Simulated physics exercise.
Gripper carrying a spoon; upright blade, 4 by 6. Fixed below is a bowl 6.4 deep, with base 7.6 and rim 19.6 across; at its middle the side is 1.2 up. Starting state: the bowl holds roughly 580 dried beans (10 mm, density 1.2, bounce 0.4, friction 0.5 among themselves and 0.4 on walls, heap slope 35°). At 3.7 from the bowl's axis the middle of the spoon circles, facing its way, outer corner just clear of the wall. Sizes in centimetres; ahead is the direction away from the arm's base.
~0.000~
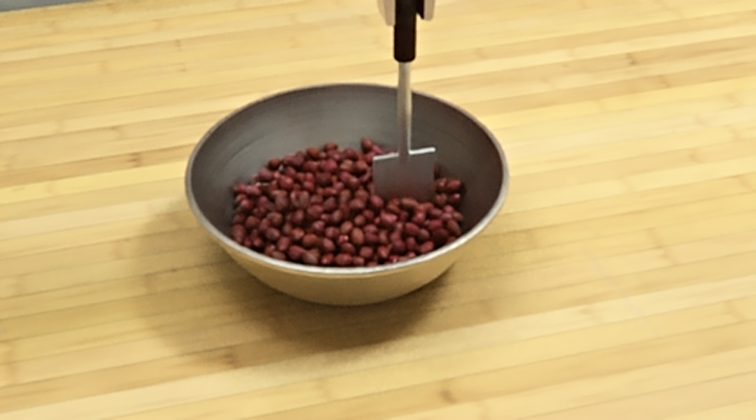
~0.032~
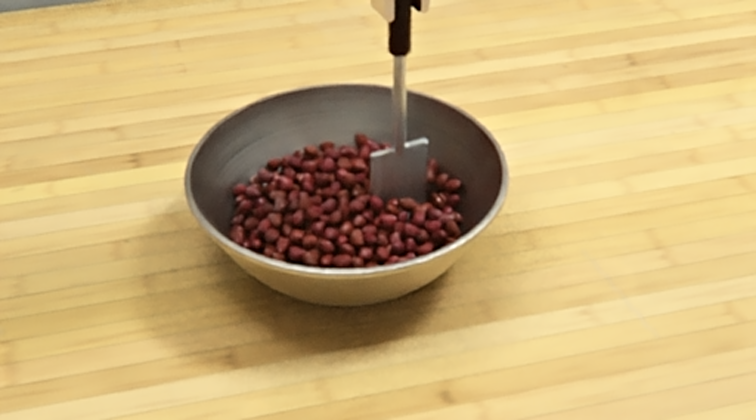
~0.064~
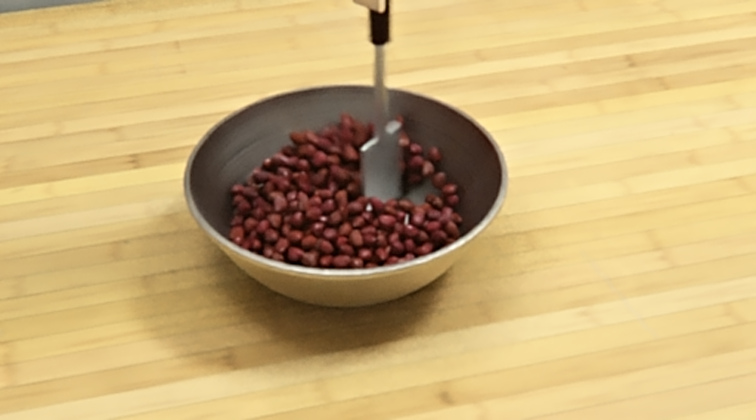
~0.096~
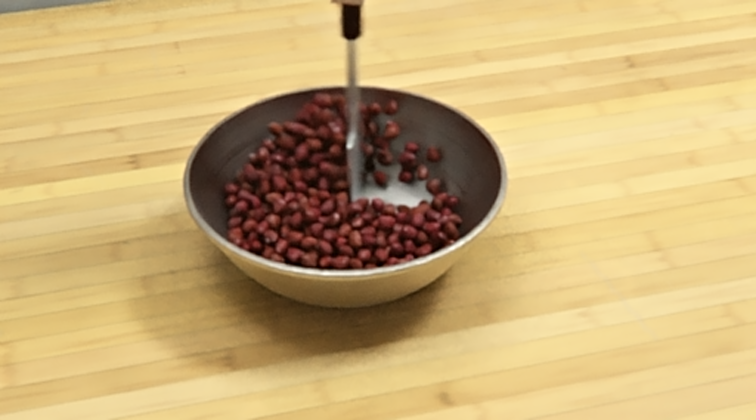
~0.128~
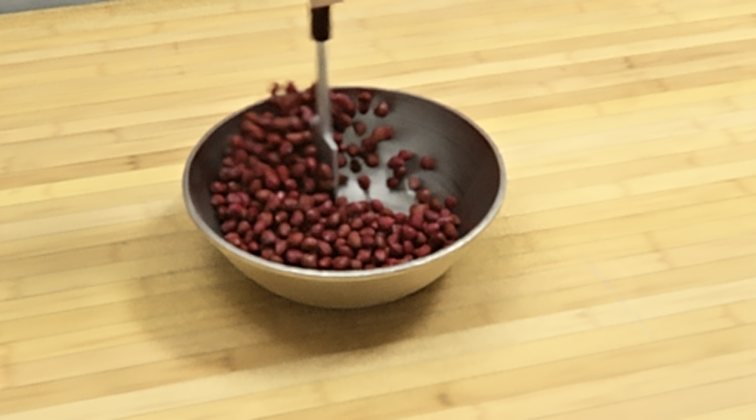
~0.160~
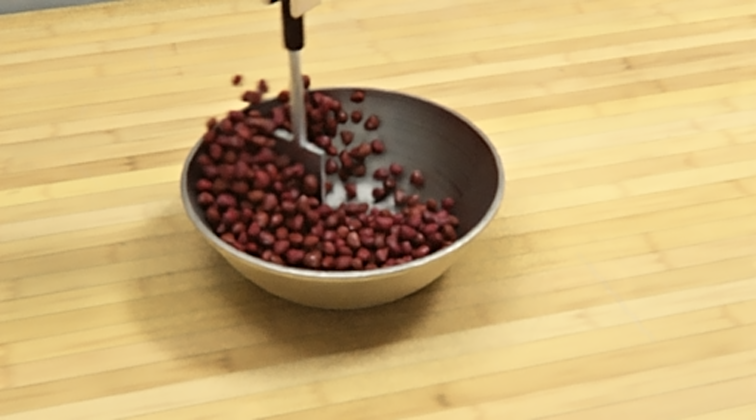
Flat metal blade sweeping leftward through dark red beans in a metal bowl, piling them up and tossing a few above the rim.
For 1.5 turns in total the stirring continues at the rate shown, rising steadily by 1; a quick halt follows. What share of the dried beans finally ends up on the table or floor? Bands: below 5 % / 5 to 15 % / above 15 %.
Between 5 and 15 %.
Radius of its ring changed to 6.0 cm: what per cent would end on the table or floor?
That would come to roughly 10 percent.
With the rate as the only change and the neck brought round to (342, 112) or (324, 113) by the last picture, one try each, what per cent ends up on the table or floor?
About 0 per cent, then about 5 per cent.
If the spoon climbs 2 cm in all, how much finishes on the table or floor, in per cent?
Around 15 %.
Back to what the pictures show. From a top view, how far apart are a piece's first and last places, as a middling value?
Something near 7 cm, measured level.
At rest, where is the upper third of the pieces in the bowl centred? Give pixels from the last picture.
I'd put it at about (323, 235).
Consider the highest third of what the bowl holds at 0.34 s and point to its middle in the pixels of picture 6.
About (397, 237).
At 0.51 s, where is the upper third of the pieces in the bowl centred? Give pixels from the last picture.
The centre lies near (358, 156) in the last picture.
After 0.34 s, 284° round, highest piece 9 above the table; 555 in the bowl, 13 on the table or floor, 13 in flight or on the tool.
After 0.51 s, 83° round, highest piece 9 above the table; 537 in the bowl, 37 on the table or floor, 7 in flight or on the tool.
After 0.80 s, 180° round, highest piece 6 above the table; 531 in the bowl, 50 on the table or floor.
After 1.50 s, 180° round, highest piece 6 above the table; 531 in the bowl, 50 on the table or floor.
At rest, 531 in the bowl, 50 on the table or floor. That is 9 % on the table or floor.
